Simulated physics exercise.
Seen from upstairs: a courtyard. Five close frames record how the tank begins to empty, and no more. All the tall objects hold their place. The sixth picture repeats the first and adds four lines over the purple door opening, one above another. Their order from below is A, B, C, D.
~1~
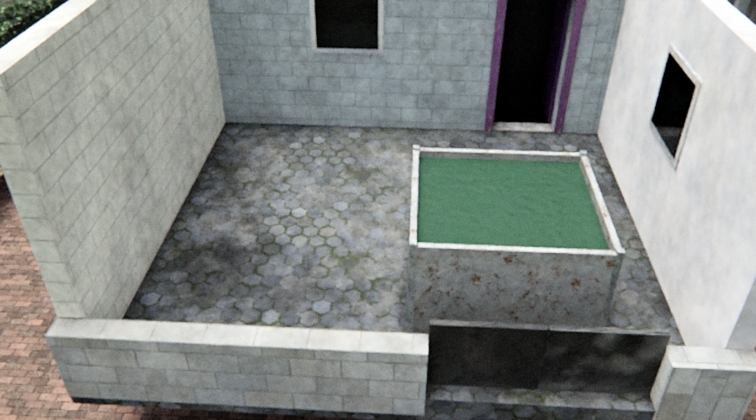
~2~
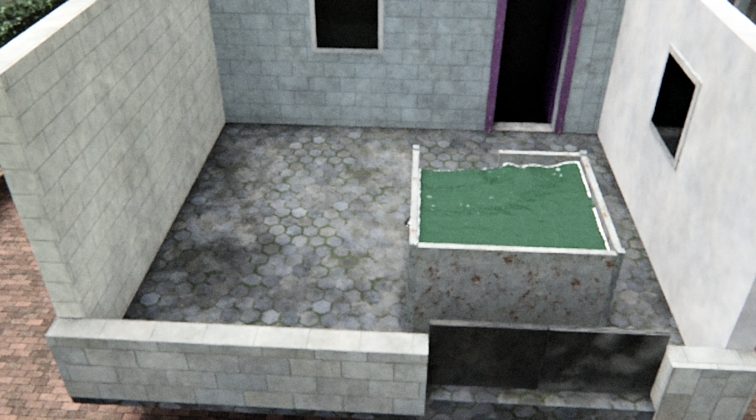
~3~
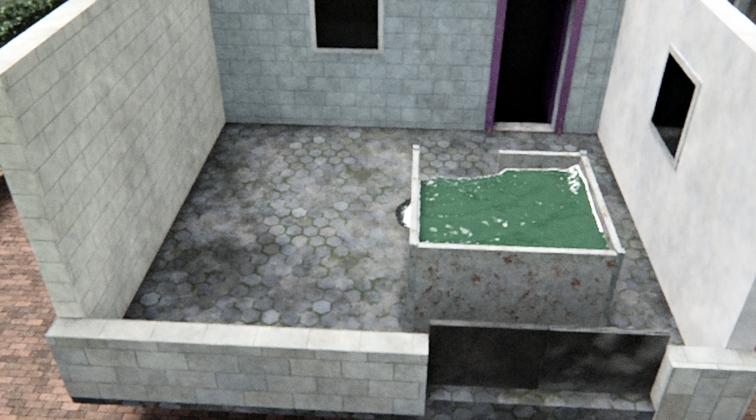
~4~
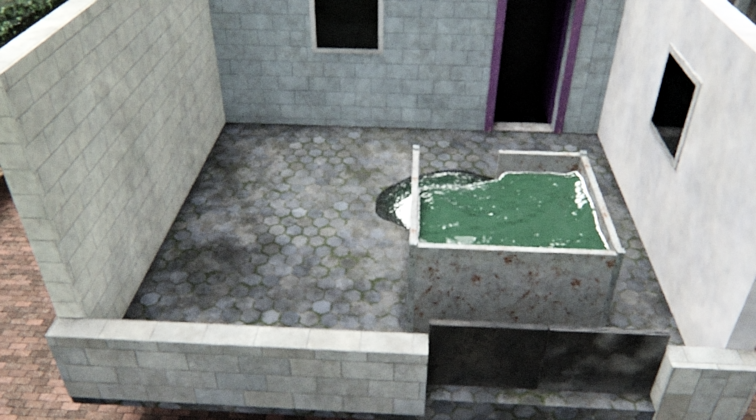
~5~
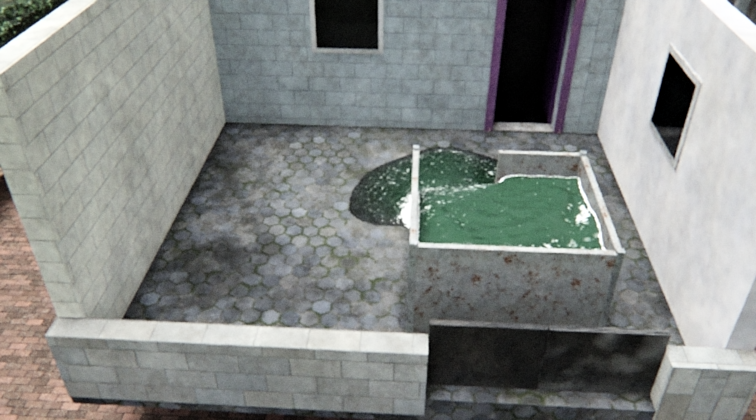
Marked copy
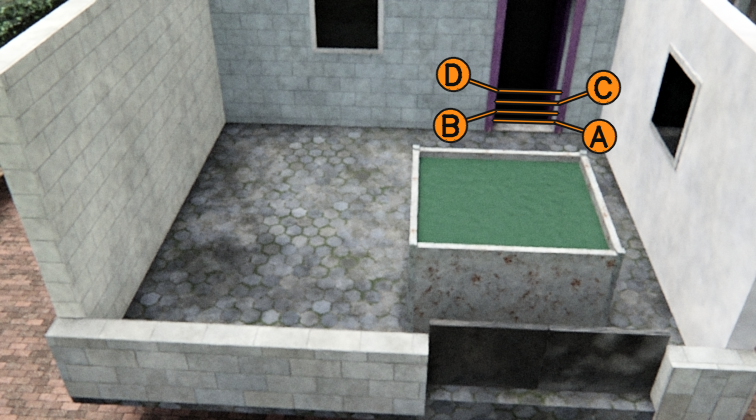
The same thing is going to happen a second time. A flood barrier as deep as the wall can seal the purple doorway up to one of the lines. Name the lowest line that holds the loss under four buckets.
Use mark B.
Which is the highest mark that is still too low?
That would be A.
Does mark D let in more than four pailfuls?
No.
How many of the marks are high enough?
Three of them.
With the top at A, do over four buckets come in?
Yes, that goes wrong.
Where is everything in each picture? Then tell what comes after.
Water in the tank at rest, its middle at (506, 202); foot of the purple doorway at (523, 131); shut gate at (546, 335), in the first frame.
Water covers 1 % of the ground, its front hidden from here, in the second frame.
Water covers 3 % of the ground, its front hidden from here, in the third frame.
Front seen at (391, 198), 7 % of the ground wet, in the fourth frame.
Front seen at (433, 150), 15 % of the ground wet, in the fifth frame.
On the marked copy, A at (524, 121); B at (525, 112); C at (527, 102); D at (528, 91); from the bottom up A, B, C, D.
With A, about 7 bucketfuls get in.
With B, a splash gets over, under a bucket.
With C, nothing gets over.
With D, nothing gets over.
